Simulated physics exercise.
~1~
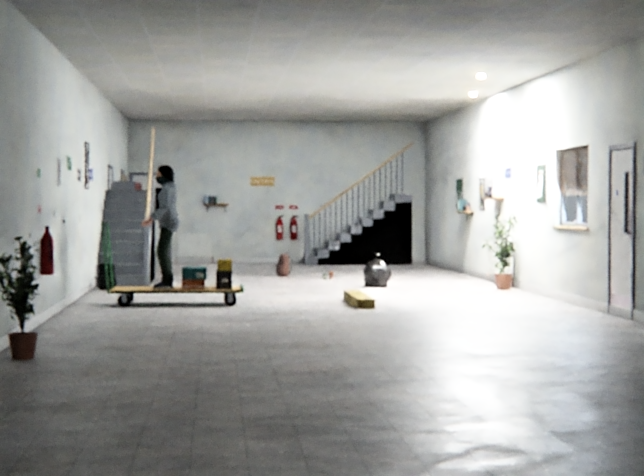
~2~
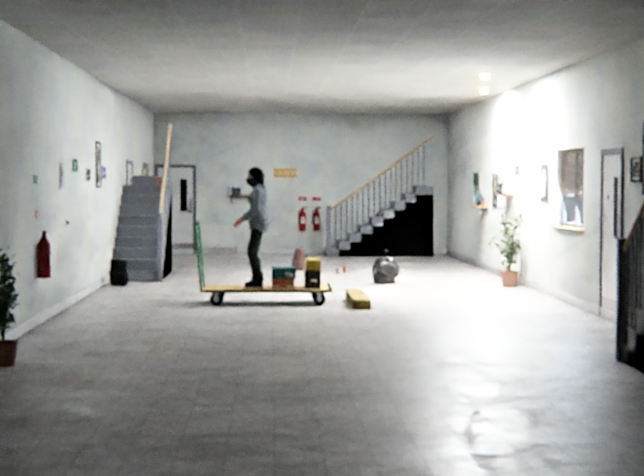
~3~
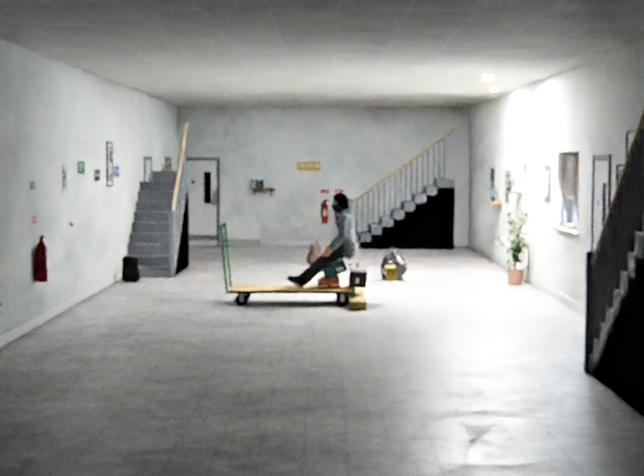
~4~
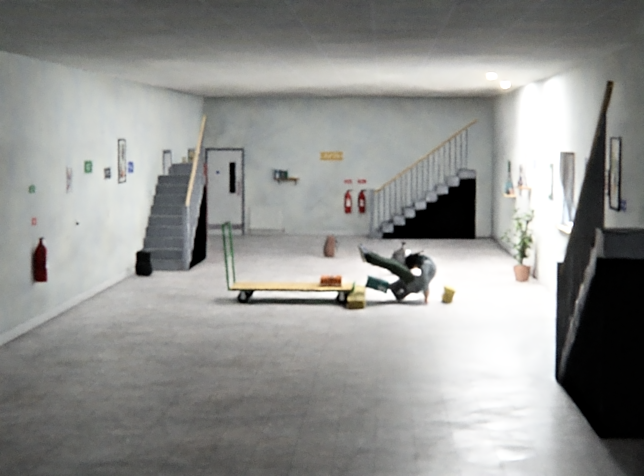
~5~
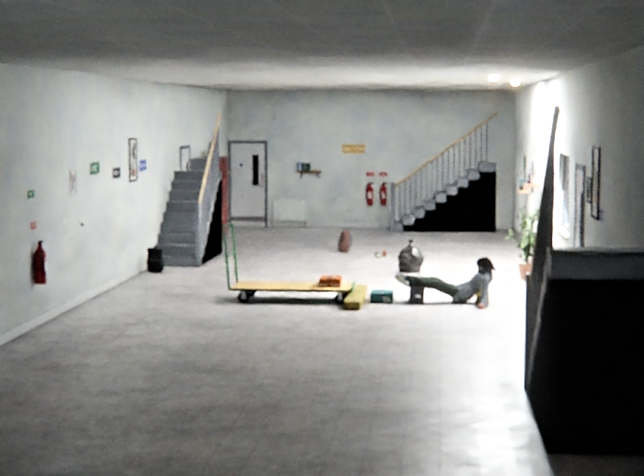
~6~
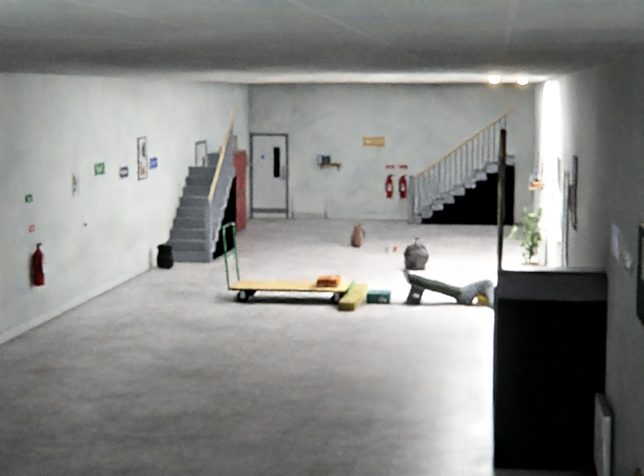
To begin with, a person stands on a flat cart rolling rightward across a large grey room, with small boxes near its front end and a yellow beam lying on the floor ahead. The cart reaches the beam and stops short, while the boxes and the rider keep going. The rider tips backward into a sitting pose, legs forward, then tumbles off over the front onto the floor. The teal, black and yellow boxes also go over the front. Finally, the rider lies stretched out beyond the beam, partly hidden, and only the orange parcel remains on the deck.
